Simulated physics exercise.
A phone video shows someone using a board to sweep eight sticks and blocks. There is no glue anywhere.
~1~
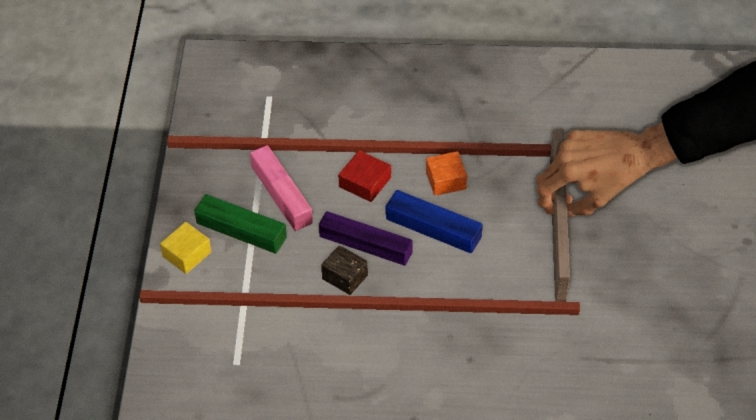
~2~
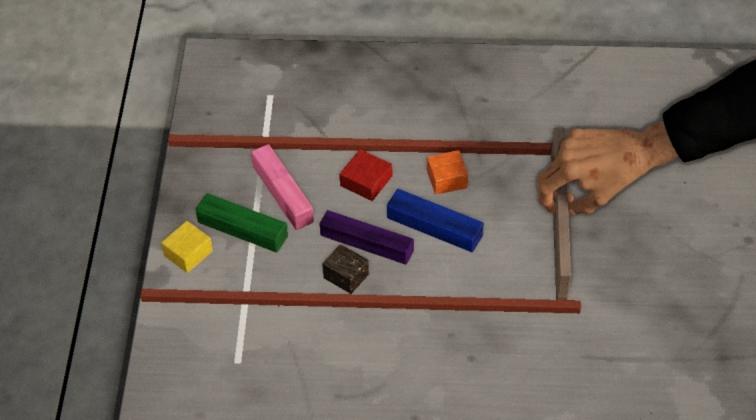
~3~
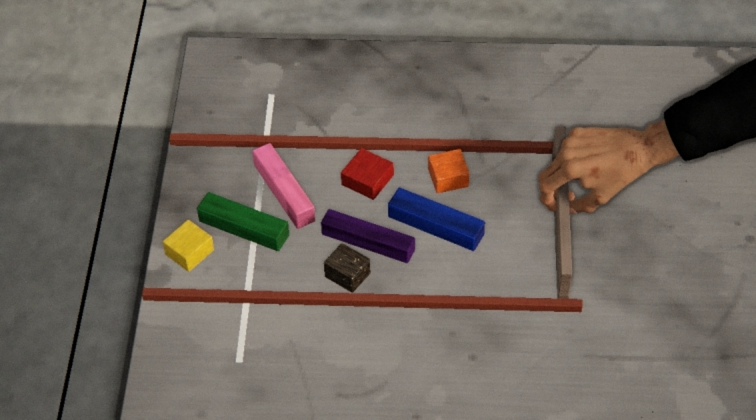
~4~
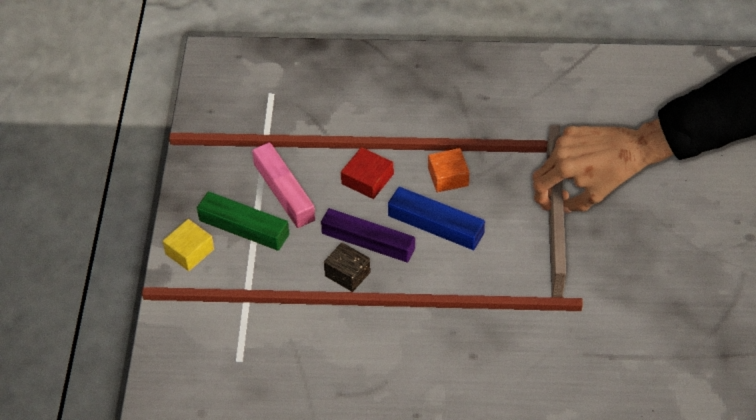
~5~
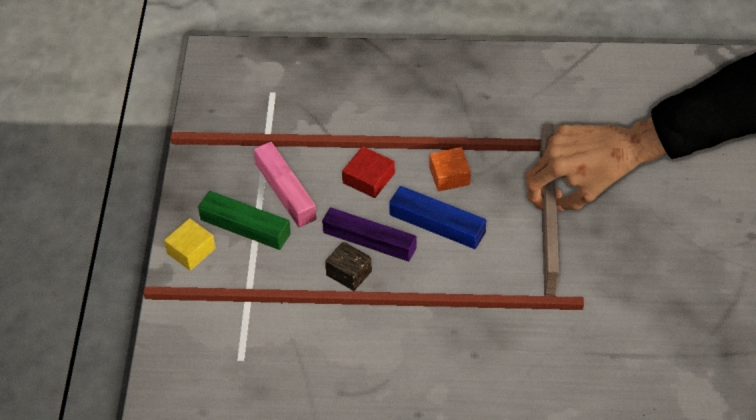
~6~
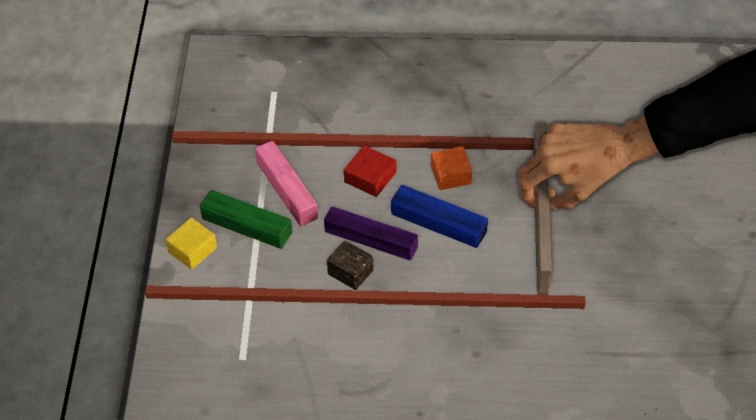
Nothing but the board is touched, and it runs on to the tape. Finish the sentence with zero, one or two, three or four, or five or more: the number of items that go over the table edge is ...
The number of items that go over the table edge is zero.
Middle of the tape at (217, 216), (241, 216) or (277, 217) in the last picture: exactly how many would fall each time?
It would be 3, 1 and 0.
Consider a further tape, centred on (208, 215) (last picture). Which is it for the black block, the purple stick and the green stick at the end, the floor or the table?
Taking each: The black block holds its spot, the purple stick holds its spot, the green stick topples.
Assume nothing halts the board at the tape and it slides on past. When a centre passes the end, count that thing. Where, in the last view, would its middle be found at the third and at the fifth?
I'd say close to (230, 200), and after that close to (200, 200).
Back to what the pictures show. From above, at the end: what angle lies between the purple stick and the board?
I'd estimate about 55 degrees.
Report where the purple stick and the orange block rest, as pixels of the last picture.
About (213, 230), and the other about (248, 161).
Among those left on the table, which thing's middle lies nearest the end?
Pink stick.
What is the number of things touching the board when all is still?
It touches 4.
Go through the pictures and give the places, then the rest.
In the first frame, yellow block (186, 248); green stick (241, 224); pink stick (281, 188); board (559, 214); tape (254, 221).
In the second frame, green stick (242, 223); purple stick (367, 237).
In the third frame, pink stick (283, 185); blue stick (436, 219).
In the fourth frame, yellow block (188, 245); red block (367, 173).
In the fifth frame, green stick (244, 220); board (549, 209).
In the sixth frame, yellow block (191, 243); green stick (246, 219); pink stick (286, 183); board (542, 208); tape (259, 216).
Soon after, none off yet; yellow block at rest near (191, 243); green stick at rest near (246, 219); pink stick at rest near (286, 183).
After that, none off yet; yellow block at rest near (191, 243); green stick at rest near (246, 219); pink stick displaced a little near (268, 176).
And then, none off yet; yellow block moving near (184, 249); green stick displaced a little near (215, 235); pink stick displaced about its own width near (210, 173).
In the end, the number that fall off is zero.
